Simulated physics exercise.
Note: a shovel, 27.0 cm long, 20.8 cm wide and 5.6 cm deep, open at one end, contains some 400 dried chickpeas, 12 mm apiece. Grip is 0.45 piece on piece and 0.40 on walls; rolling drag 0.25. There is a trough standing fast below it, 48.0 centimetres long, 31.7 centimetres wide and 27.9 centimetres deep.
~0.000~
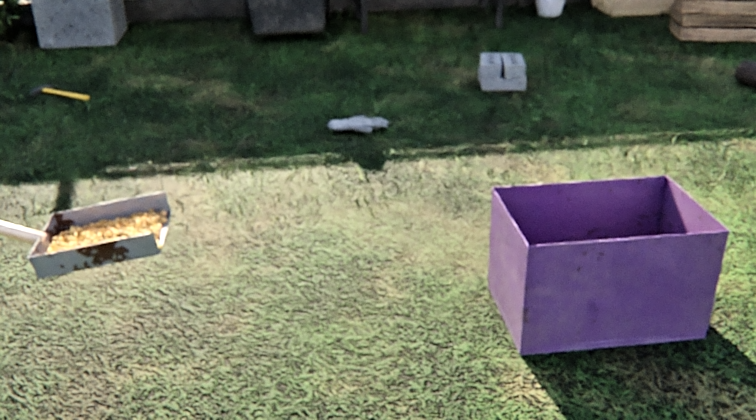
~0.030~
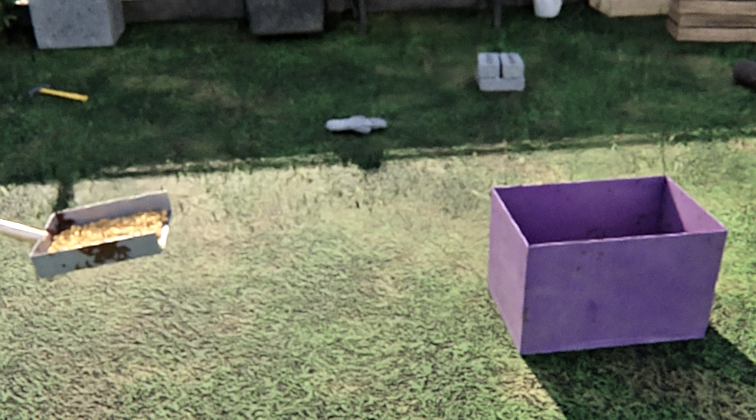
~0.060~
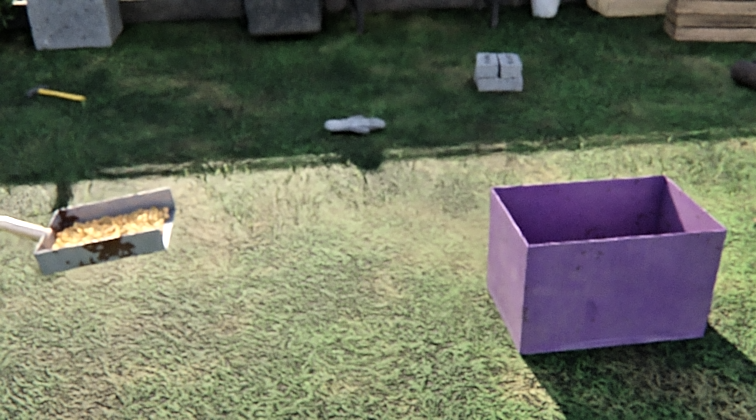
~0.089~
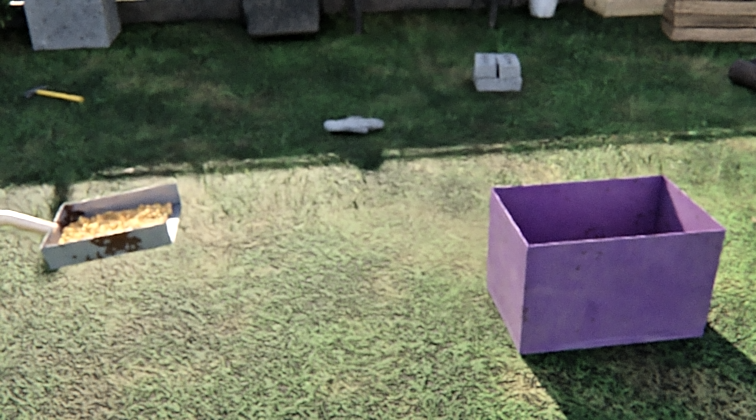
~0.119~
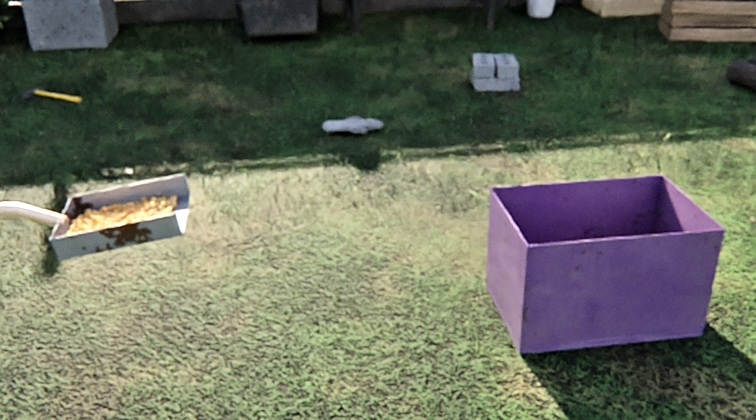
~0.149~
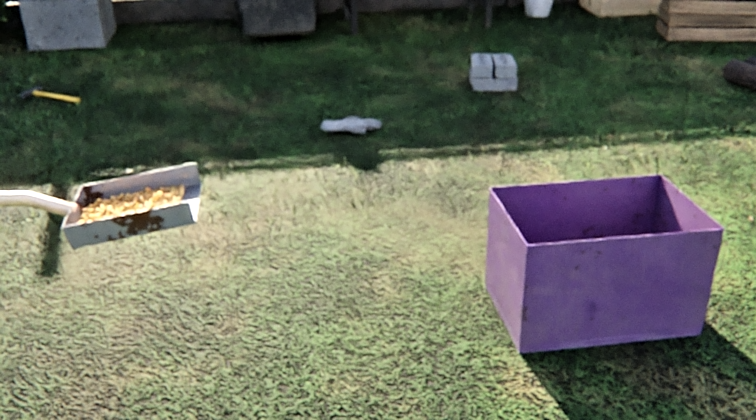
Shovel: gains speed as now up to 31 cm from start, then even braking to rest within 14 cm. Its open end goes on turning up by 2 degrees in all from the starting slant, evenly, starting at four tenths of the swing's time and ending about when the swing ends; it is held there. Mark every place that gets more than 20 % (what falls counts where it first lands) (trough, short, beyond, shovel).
In the trough: Yes; on the ground short of the target's middle: Yes; on the ground beyond it: No; in the shovel: No.
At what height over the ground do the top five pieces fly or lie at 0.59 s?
I'd put them at something like 65 centimetres up.
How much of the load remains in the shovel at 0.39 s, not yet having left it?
I'd guess some 50 in a hundred.
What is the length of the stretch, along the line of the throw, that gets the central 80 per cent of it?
It stretches some 50 cm.
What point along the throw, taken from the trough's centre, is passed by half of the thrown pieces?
About 15 cm past the centre, on the far side.
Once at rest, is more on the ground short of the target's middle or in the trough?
The bigger part winds up in the trough.
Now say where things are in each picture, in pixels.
In the first picture, shovel at (92, 247); tilt 8 degrees; moved 0.0 cm; low side left; open edge at (167, 232); middle of the load at (108, 240); trough at (604, 208).
In the second picture, shovel at (94, 246); tilt 8 degrees; moved 0.5 cm; low side left; open edge at (168, 231); middle of the load at (109, 240).
In the third picture, shovel at (98, 243); tilt 8 degrees; moved 1.8 cm; low side left; open edge at (172, 228); middle of the load at (110, 237).
In the fourth picture, shovel at (105, 237); tilt 8 degrees; moved 4.0 cm; low side left; open edge at (178, 222); middle of the load at (113, 232).
In the fifth picture, shovel at (114, 228); tilt 8 degrees; moved 7.1 cm; low side left; open edge at (188, 214); middle of the load at (119, 225).
In the sixth picture, shovel at (127, 216); tilt 8 degrees; moved 11.1 cm; low side left; open edge at (199, 202); middle of the load at (129, 214); trough at (600, 207). It turns about 15 degrees a second.
After 0.28 s, tilt 9 degrees; shovel 100 %; middle of all pieces near (210, 134).
After 0.39 s, tilt 11 degrees; shovel 50 %, in the air 50 %; middle of all pieces near (298, 89).
Then, at 0.49 s, tilt 11 degrees; in the air 100 %; middle of all pieces near (379, 92).
Then, at 0.59 s, tilt 11 degrees; in the air 100 %; middle of all pieces near (455, 133).
In the end, at 1.9 s, trough 65 %, short 35 %, beyond 0 %, shovel 0 %.
